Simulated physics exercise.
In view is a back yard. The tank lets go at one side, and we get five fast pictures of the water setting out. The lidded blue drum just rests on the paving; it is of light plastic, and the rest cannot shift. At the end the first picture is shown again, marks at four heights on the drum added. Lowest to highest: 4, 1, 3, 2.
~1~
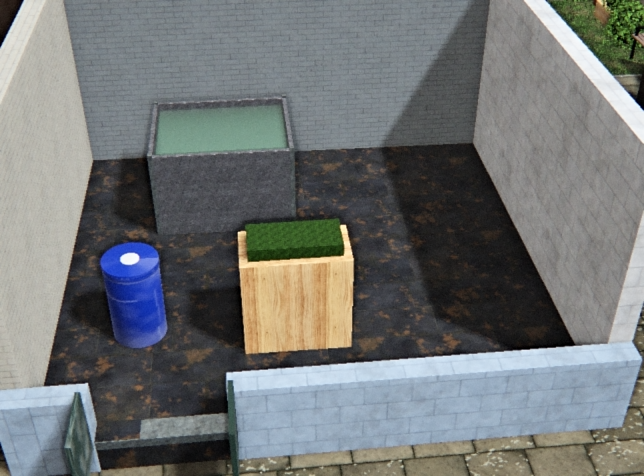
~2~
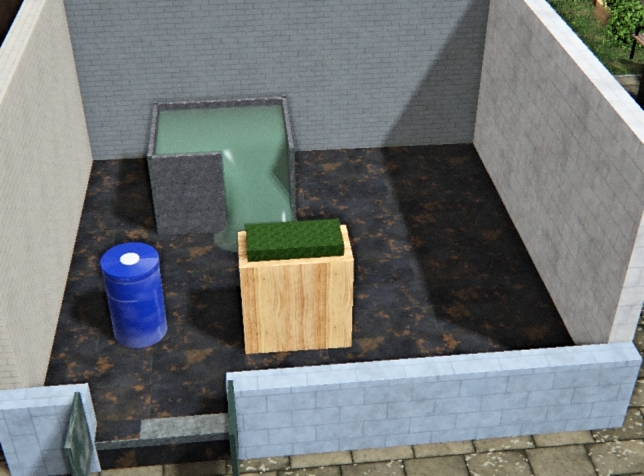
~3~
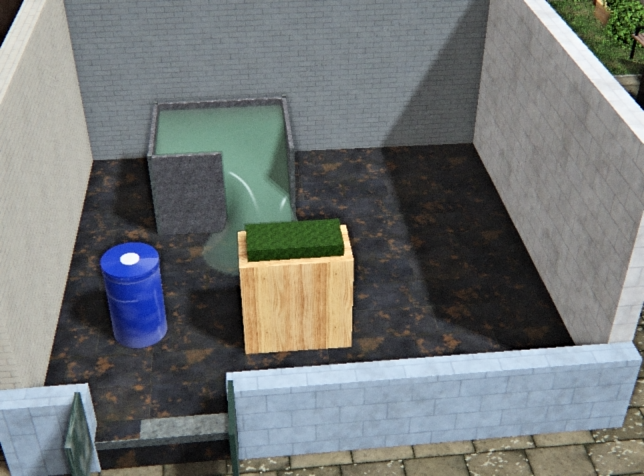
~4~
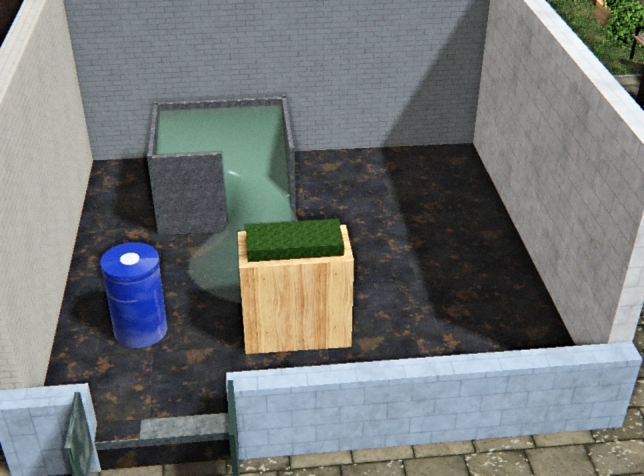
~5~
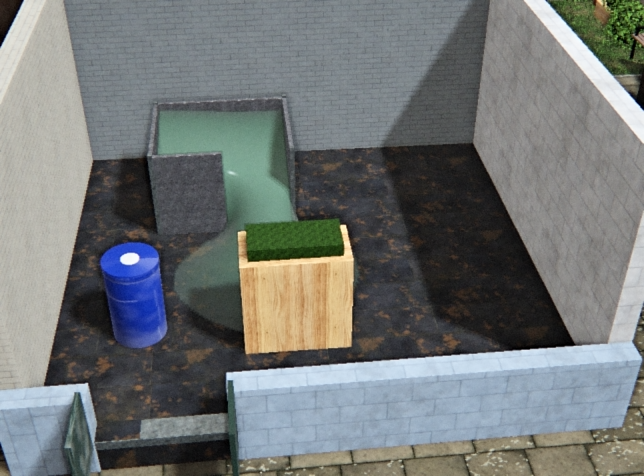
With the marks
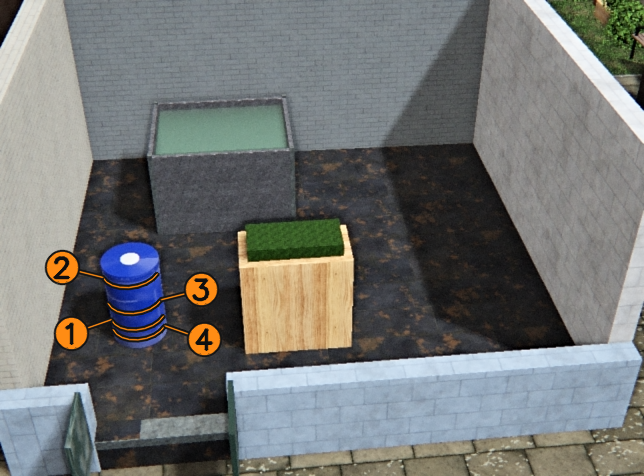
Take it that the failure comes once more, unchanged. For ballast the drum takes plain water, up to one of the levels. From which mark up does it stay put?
Use line 3.
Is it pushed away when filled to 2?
No, that is safe.
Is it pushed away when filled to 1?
Yes, that goes wrong.
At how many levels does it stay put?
Two.
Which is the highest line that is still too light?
1.
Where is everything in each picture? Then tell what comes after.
The first frame shows lid of the blue drum at (129, 259); tank full, its middle at (221, 131); open gate at (158, 382).
In the second frame, water covers 2 % of the ground, mostly out of sight from here.
In the third frame, water covers 4 % of the ground, mostly out of sight from here.
In the fourth frame, 8 % of the ground under water, its edge towards the drum at (208, 281).
The fifth frame shows lid of the blue drum at (129, 259); 12 % of the ground under water, its edge towards the drum at (184, 295).
In orange, 1 at (136, 329); 2 at (128, 287); 3 at (133, 313); 4 at (137, 339); from the bottom up 4, 1, 3, 2.
With 1, it is pushed about half its own width away.
With 2, it does not move.
With 3, it does not move.
With 4, it is pushed about twice its own width away.
